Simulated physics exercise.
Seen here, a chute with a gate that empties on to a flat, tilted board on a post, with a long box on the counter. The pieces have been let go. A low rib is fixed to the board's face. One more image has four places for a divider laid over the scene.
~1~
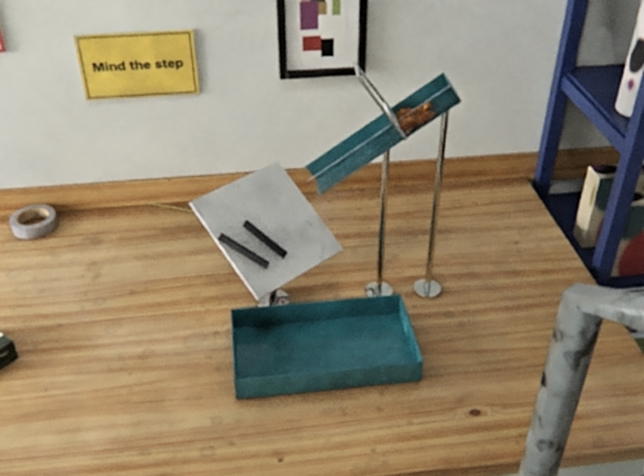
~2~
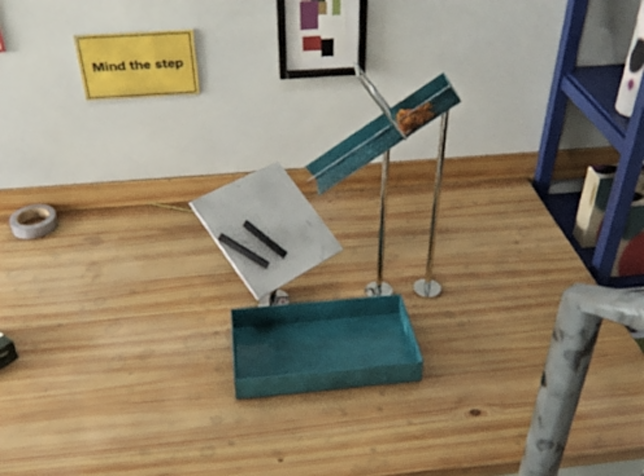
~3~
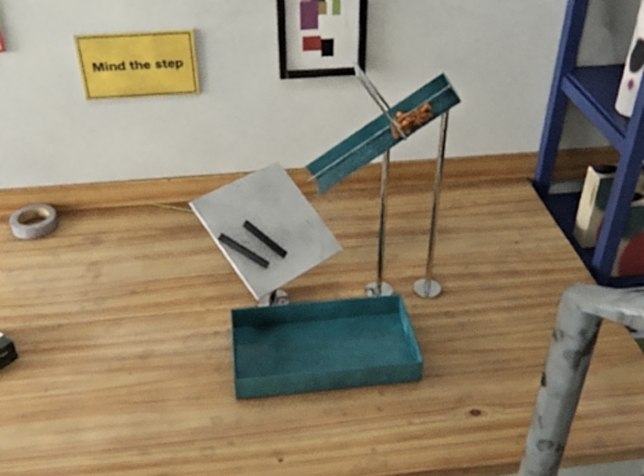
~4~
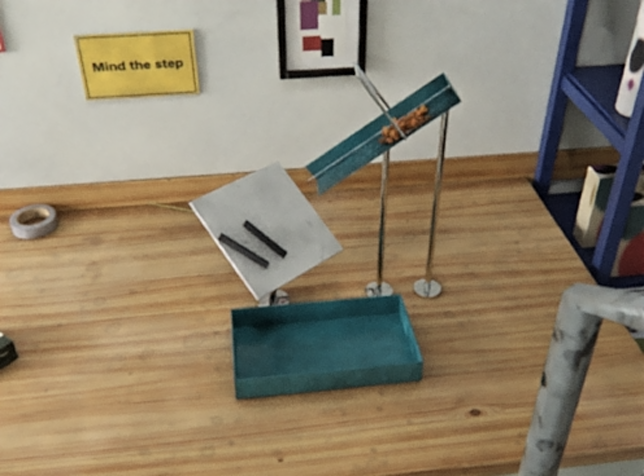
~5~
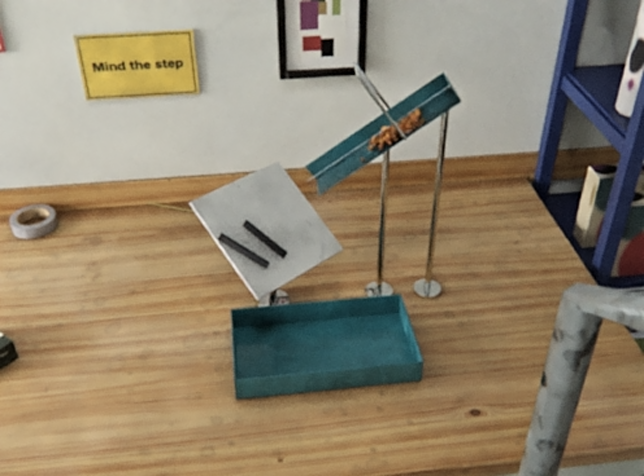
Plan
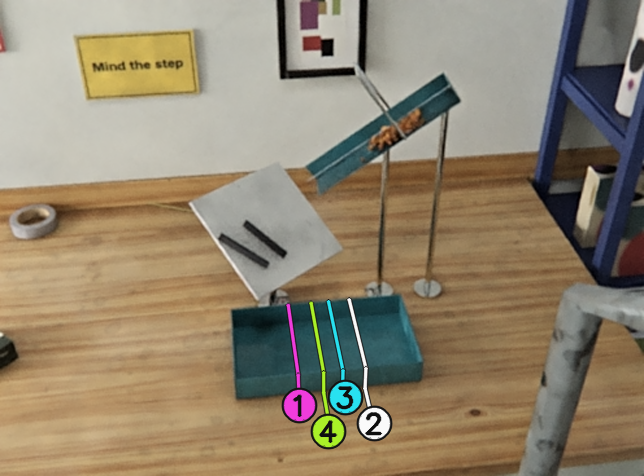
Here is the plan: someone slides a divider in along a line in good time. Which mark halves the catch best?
The answer is line 3.
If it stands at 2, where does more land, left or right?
The left side.
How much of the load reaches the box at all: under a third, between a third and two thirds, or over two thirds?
It is over two thirds.
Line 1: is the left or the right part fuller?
The right side.
On the marked copy, line 1 crosses the front rim at (298, 374); line 2 crosses the front rim at (365, 367); line 3 crosses the front rim at (342, 369); line 4 crosses the front rim at (323, 371).
Choosing 1, of what is caught, none at all on the left of the divider, the whole lot on the right.
Choosing 2, of what is caught, all but a few on the left of the divider, only a few on the right.
Choosing 3, of what is caught, close to two thirds on the left of the divider, close to a third on the right.
Choosing 4, of what is caught, only a few on the left of the divider, all but a few on the right.
